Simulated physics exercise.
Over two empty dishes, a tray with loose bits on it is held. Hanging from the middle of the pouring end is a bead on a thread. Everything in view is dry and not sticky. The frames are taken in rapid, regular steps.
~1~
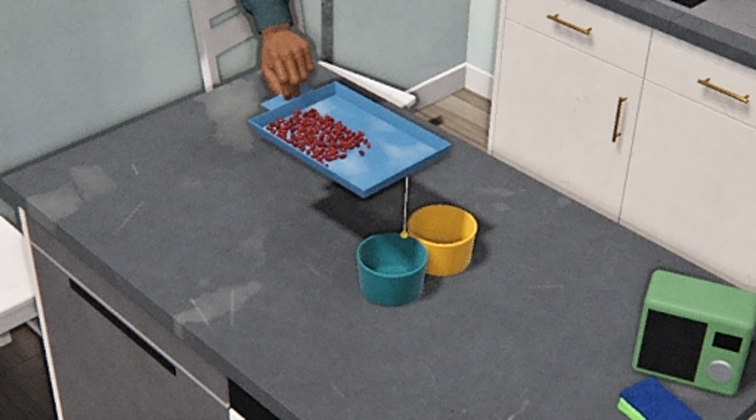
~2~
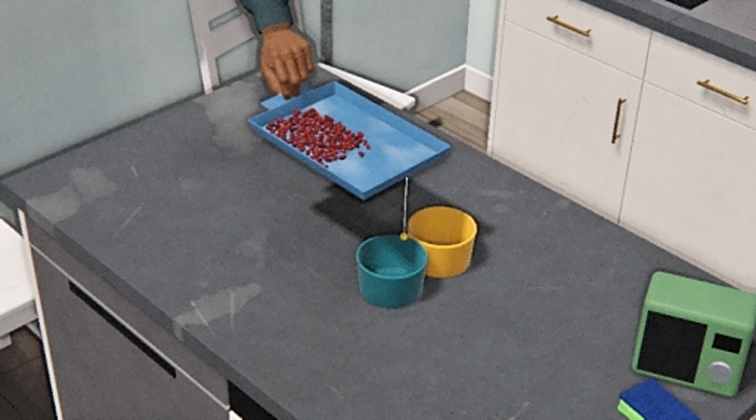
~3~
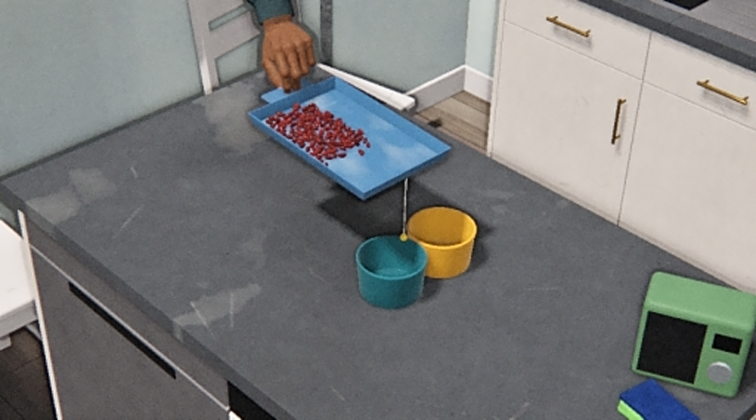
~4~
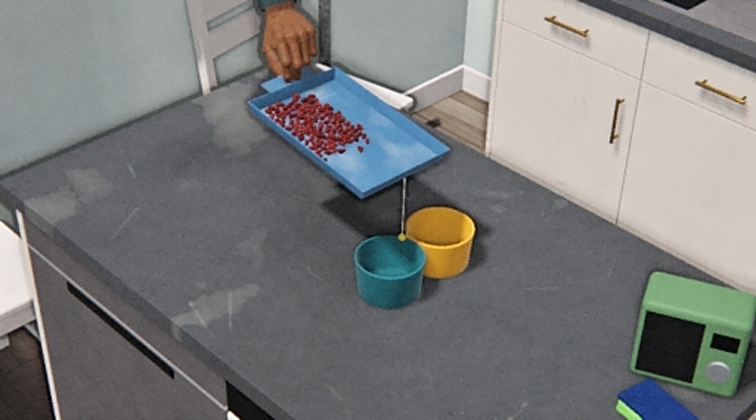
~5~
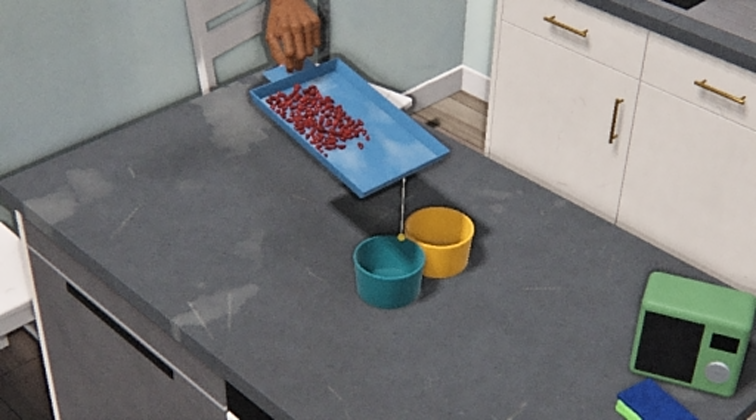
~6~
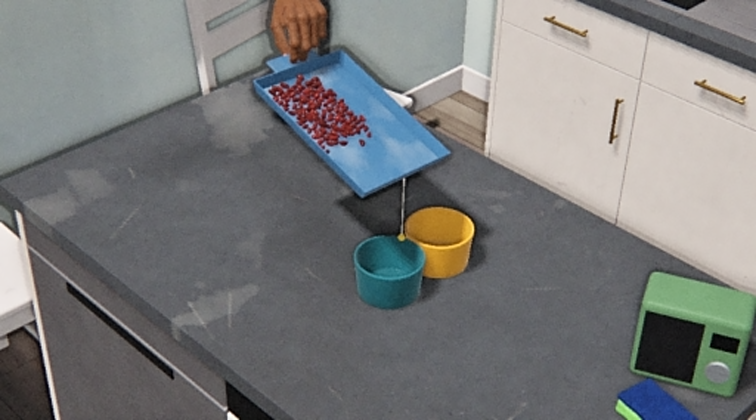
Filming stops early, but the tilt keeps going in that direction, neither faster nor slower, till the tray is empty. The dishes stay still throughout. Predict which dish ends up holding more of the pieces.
Short answer, the right dish, that's where more goes.
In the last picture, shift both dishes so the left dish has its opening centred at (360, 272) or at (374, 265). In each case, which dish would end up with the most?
The dish to the right; the dish to the right.
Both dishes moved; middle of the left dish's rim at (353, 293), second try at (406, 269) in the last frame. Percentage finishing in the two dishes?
First placement near 30 percent, second near 80 percent.
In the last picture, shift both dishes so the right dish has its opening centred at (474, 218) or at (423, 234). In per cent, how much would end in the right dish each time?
The first try yields 10% and the second yields 40%.
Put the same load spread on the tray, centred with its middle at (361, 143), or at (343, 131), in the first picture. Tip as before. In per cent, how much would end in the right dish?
Estimates in order: 50 percent, 50 percent.
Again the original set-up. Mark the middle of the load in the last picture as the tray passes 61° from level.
Mark it at roughly (412, 164) in the final frame.
Just after the last frame, tray tipped steeply; almost all on the tray; about a tenth in the air.
A moment on, tray tipped right over; roughly half on the tray; just a few in the left dish; roughly a quarter in the right dish; roughly a quarter outside both; about a tenth in the air.
Further on, tray tipped past a quarter turn; about a tenth in the left dish; roughly a third in the right dish; roughly half outside both.
When it is over, tray tipped past a quarter turn; about a tenth in the left dish; roughly a third in the right dish; roughly half outside both.
